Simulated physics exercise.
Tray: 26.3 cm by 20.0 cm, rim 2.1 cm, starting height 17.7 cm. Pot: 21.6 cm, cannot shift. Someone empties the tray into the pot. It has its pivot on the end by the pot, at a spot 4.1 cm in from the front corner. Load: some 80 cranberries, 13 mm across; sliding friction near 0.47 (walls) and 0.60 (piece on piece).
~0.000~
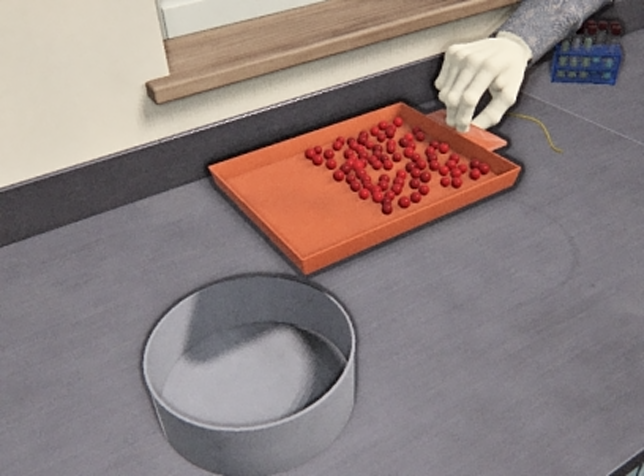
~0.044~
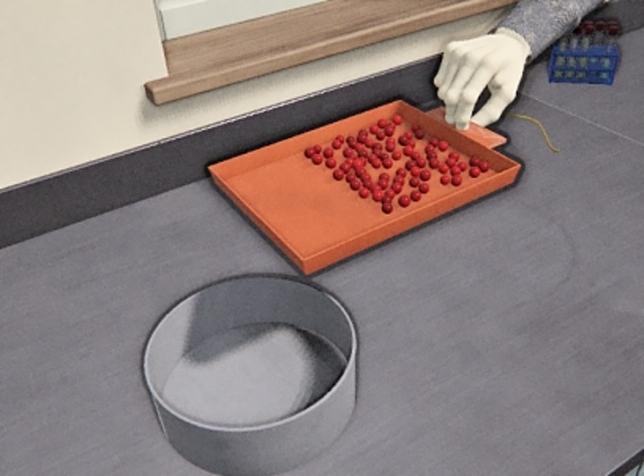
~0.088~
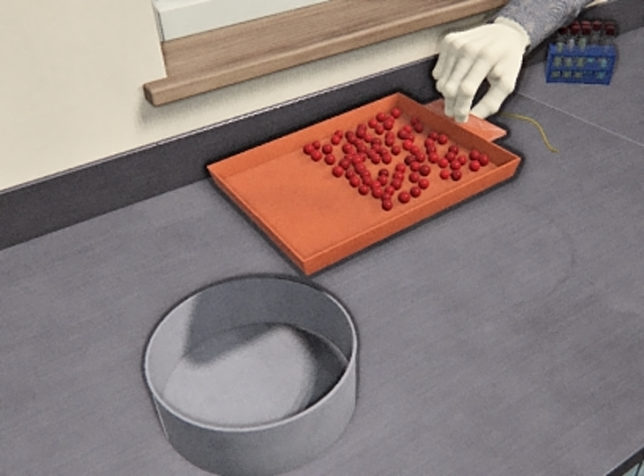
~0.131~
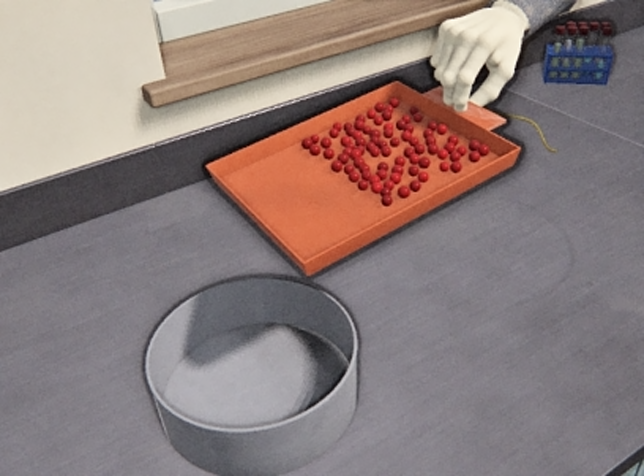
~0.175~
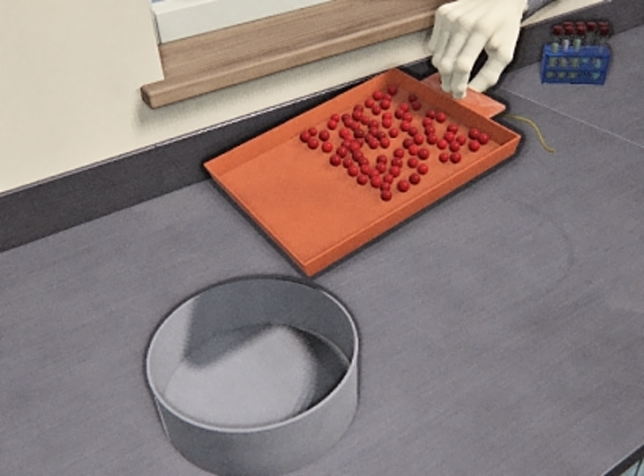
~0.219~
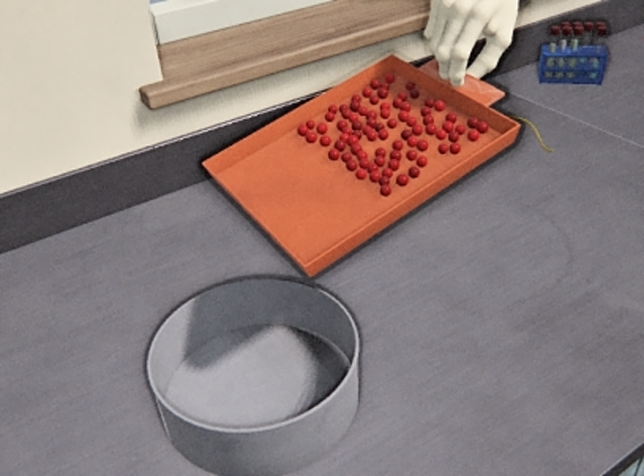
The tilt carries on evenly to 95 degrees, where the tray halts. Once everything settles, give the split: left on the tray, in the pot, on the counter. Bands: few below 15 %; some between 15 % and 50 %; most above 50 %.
Tray: Few; pot: Most; counter: Few.
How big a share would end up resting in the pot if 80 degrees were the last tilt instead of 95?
Roughly 25 %.
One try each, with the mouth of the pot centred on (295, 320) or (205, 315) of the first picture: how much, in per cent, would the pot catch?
Roughly 95 per cent, then 55 per cent.
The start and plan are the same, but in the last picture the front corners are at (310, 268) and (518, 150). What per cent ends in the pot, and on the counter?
Final per cent - pot 55, counter 45.
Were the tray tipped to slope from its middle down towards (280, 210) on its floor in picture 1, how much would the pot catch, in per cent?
Roughly 55 % of the pieces.
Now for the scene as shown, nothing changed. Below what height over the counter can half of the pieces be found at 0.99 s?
Median height: Approx. 20 cm.
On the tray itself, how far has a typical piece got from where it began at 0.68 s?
15 cm.
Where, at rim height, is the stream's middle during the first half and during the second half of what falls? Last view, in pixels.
I'd mark about (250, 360) for the first half and about (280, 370) for the second.
Then, at 0.68 s, tilt 52 degrees; the tray holds 100 %, the pot 0 %.
Then, at 0.99 s, tilt 78 degrees; the tray holds 85 %, the pot 10 %.
Then, at 1.40 s, tilt 95 degrees; the tray holds 30 %, the pot 40 %.
At rest (2.4 s), tray 0 %, pot 100 %, counter 0 %.
